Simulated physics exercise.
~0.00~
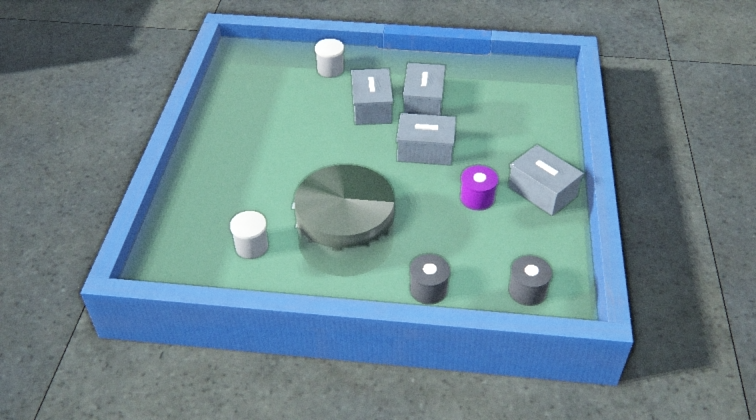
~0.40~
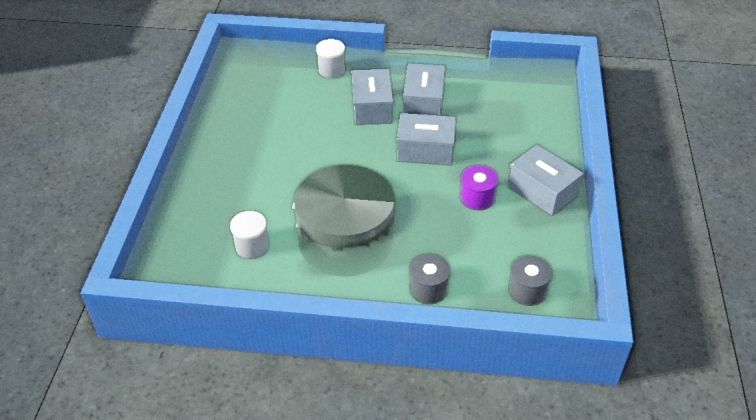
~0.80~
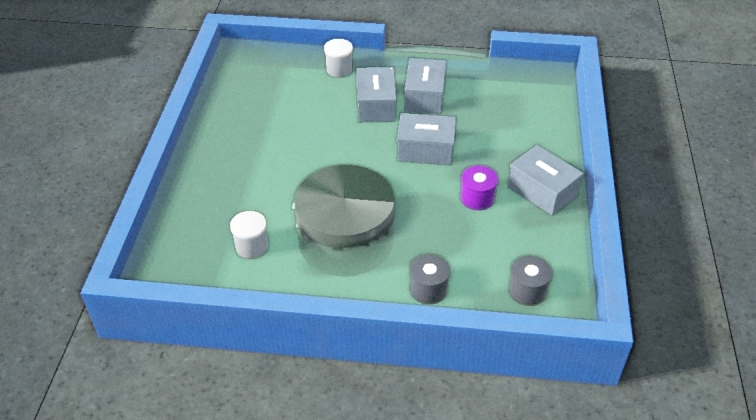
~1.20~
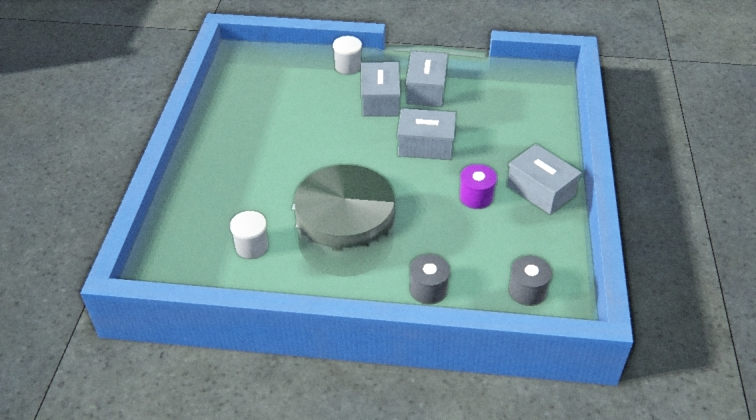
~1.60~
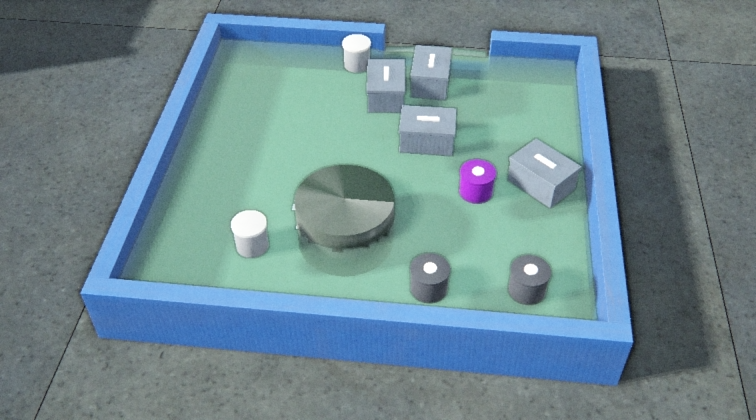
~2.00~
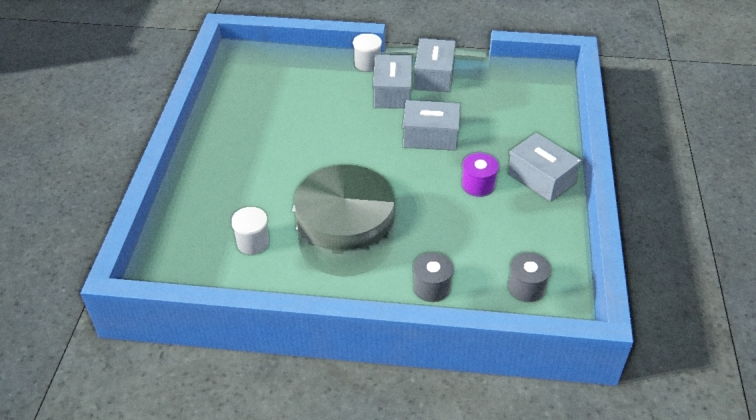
Gap opening in the far wall of a blue-framed pool, then grey boxes, a white tub and a purple tub drifting slowly towards it.
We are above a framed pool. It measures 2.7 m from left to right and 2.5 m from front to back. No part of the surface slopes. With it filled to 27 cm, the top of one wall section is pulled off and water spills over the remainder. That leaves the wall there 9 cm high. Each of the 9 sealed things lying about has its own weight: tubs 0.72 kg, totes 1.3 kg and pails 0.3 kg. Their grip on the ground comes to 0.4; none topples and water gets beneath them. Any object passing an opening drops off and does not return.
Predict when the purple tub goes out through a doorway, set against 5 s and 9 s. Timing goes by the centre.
Watch it go past the last instant or not at all.
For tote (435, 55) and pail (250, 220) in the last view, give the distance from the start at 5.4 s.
For the first it's washed out, and for the second it's 10 cm.
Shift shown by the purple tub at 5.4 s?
I'd guess some 30 cm by then.
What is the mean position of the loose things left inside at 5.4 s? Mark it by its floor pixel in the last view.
They're centred close to (445, 226).
After 2.8 s the purple tub is near (480, 161), 0.2 m from its start, afloat; 0 of 9 are out; 9 afloat.
After 5.4 s the purple tub is near (478, 149), 0.3 m from its start, afloat; 3 of 9 are out; 6 afloat.
After 8.0 s the purple tub is near (480, 137), 0.5 m from its start, afloat; 3 of 9 are out; 6 afloat.
After 12.0 s the purple tub is near (479, 114), 0.7 m from its start, afloat; 4 of 9 are out; 5 afloat.
